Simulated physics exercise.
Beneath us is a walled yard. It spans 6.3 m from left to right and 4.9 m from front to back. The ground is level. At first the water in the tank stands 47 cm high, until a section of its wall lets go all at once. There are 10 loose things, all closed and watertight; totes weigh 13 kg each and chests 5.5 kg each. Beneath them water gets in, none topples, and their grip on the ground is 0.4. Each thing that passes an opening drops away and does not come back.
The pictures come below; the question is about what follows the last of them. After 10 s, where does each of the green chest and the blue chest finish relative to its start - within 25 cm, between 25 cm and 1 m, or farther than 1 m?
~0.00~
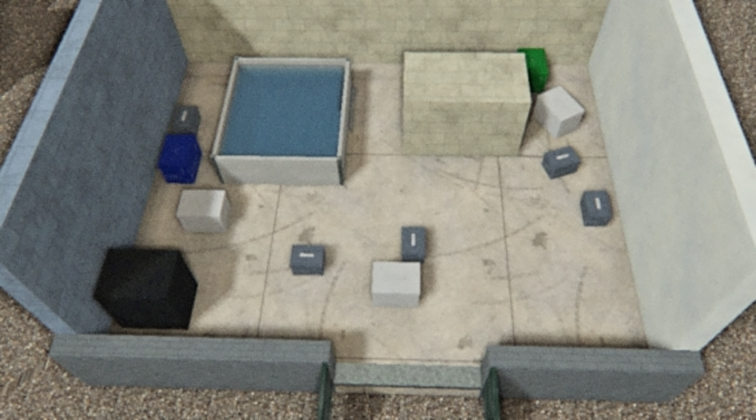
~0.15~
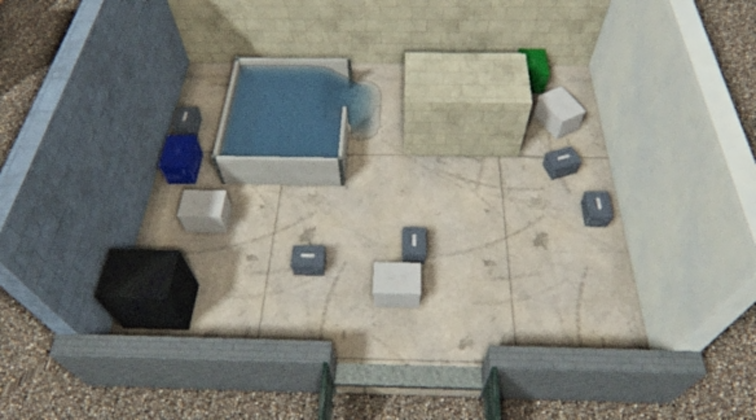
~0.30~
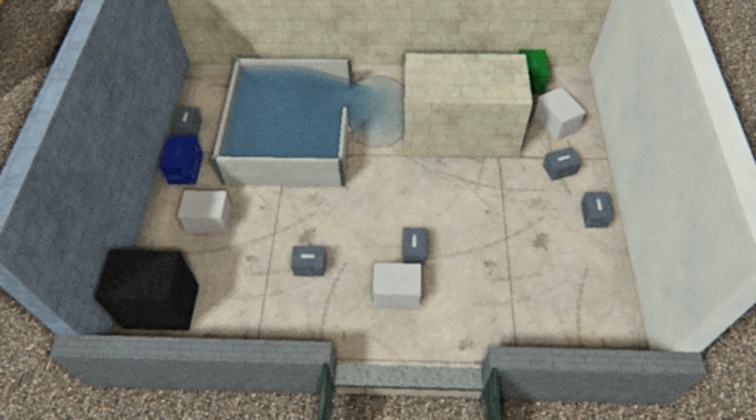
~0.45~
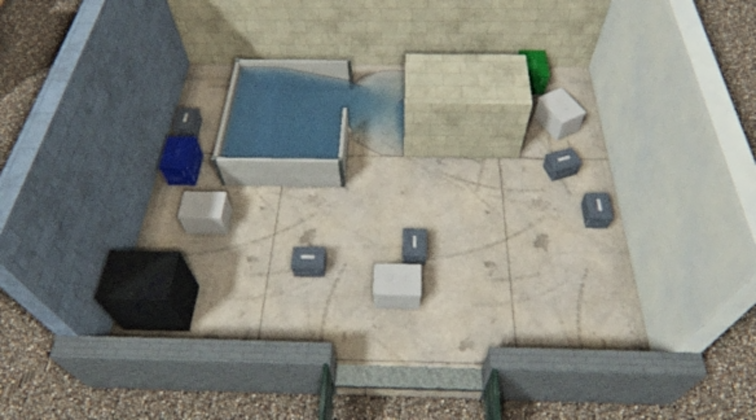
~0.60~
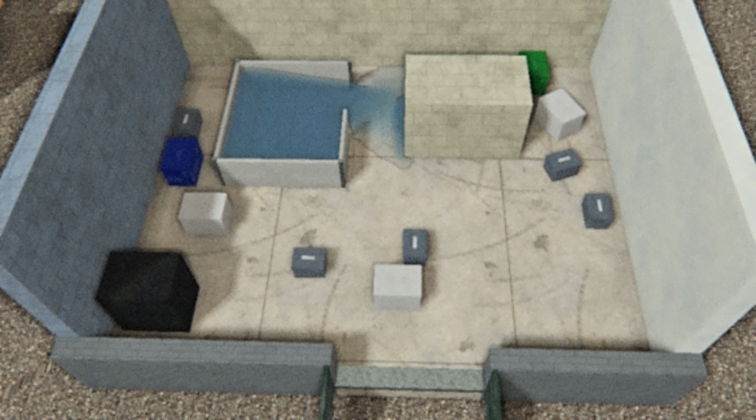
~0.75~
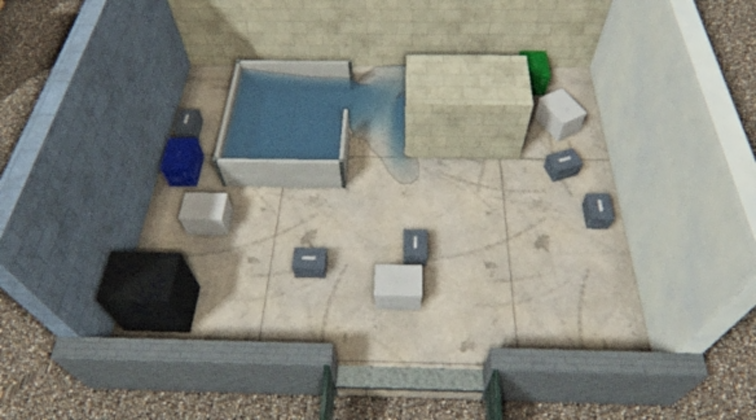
At that point the green chest is farther than 1 m, the blue chest is within 25 cm.
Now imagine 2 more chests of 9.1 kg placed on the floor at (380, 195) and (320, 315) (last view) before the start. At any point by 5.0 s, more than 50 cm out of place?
Lab note - in order: Above threshold / below threshold.
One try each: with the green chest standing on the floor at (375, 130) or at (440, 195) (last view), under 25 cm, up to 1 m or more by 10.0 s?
From the first place it goes well off; from the second it goes well off.
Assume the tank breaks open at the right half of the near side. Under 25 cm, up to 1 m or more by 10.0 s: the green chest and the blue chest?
Green chest: Essentially stationary; blue chest: Displaced a little.
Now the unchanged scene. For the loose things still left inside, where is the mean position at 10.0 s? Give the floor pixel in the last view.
The average lands around (381, 217).
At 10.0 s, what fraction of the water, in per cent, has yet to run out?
Somewhere near 88 percent, give or take.
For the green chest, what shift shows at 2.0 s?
Some 80 cm from the start.
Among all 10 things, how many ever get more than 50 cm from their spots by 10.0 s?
That comes to 5.
After 2.0 s the green chest is near (591, 78), 0.8 m from its start, afloat; the blue chest is near (179, 153), 0.0 m from its start, aground; 0 of 10 are out; 1 afloat.
After 4.5 s the green chest is near (612, 221), 2.9 m from its start, afloat; the blue chest is near (179, 153), 0.0 m from its start, aground; 0 of 10 are out; 2 afloat.
After 7.0 s the green chest is near (618, 247), 3.2 m from its start, afloat; the blue chest is near (179, 153), 0.0 m from its start, aground; 0 of 10 are out; 3 afloat.
After 10.0 s the green chest is near (618, 249), 3.3 m from its start, afloat; the blue chest is near (177, 152), 0.0 m from its start, afloat; 1 of 10 are out; 4 afloat.
